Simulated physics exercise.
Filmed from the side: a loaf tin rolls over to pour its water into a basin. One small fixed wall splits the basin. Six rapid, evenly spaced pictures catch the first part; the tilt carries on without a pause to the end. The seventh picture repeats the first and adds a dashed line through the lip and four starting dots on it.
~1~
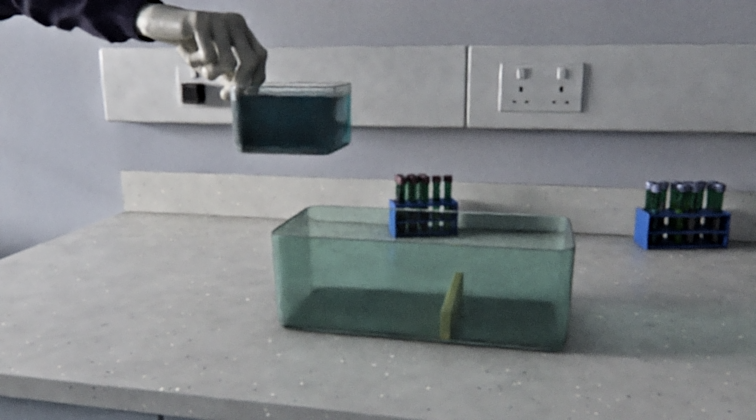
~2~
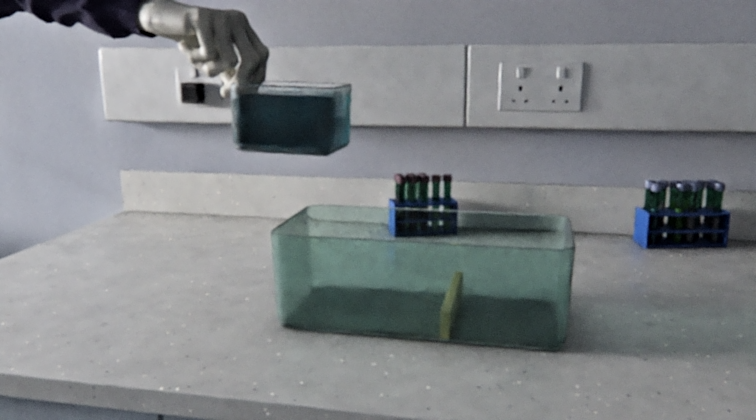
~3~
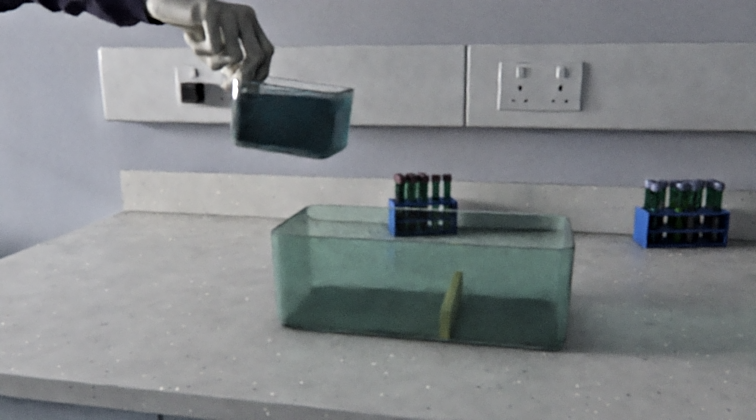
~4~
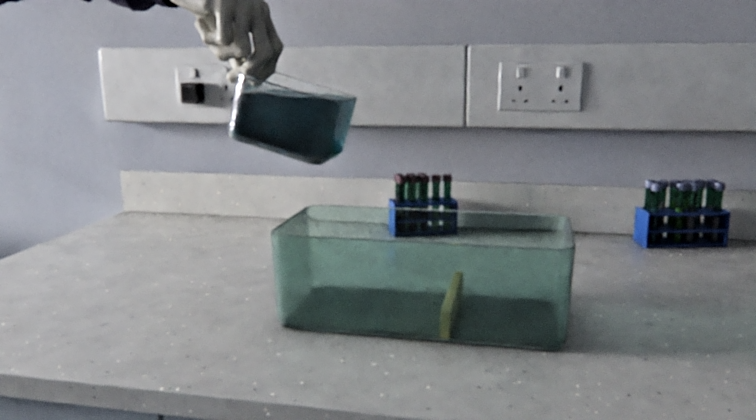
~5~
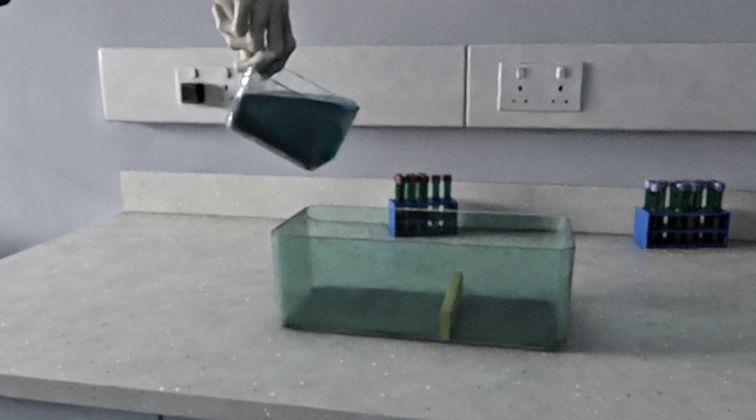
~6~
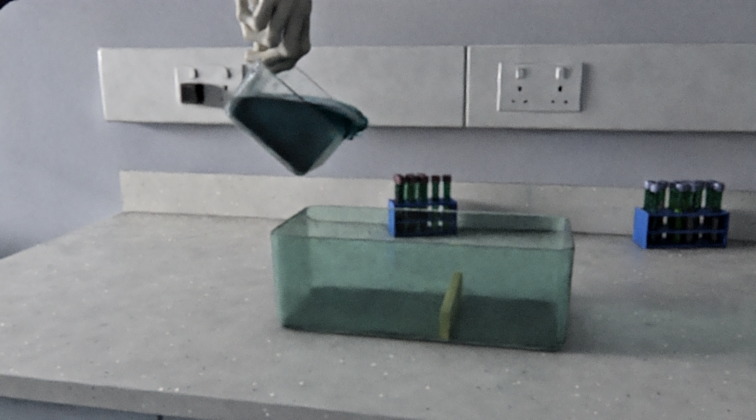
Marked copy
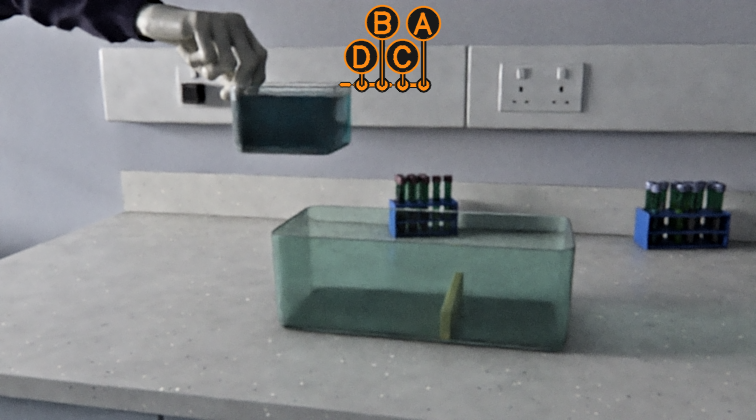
A clear container of dark blue-green water, held by a gloved hand, tilting rightward above a larger basin, water beginning to cross its lip.
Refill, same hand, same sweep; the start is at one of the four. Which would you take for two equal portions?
C beats the others.
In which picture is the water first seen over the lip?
Picture 5.
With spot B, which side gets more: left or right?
The left one.
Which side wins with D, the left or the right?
The left side.
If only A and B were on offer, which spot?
A it is.
On the marked copy, A at (423, 85); B at (382, 84); C at (402, 84); D at (361, 84).
Choosing A, about 37 % ends left of the wall and 61 % right of it.
Choosing B, about 69 % ends left of the wall and 27 % right of it; 4 % is lost outside.
Choosing C, about 50 % ends left of the wall and 48 % right of it.
Choosing D, about 84 % ends left of the wall and 14 % right of it.
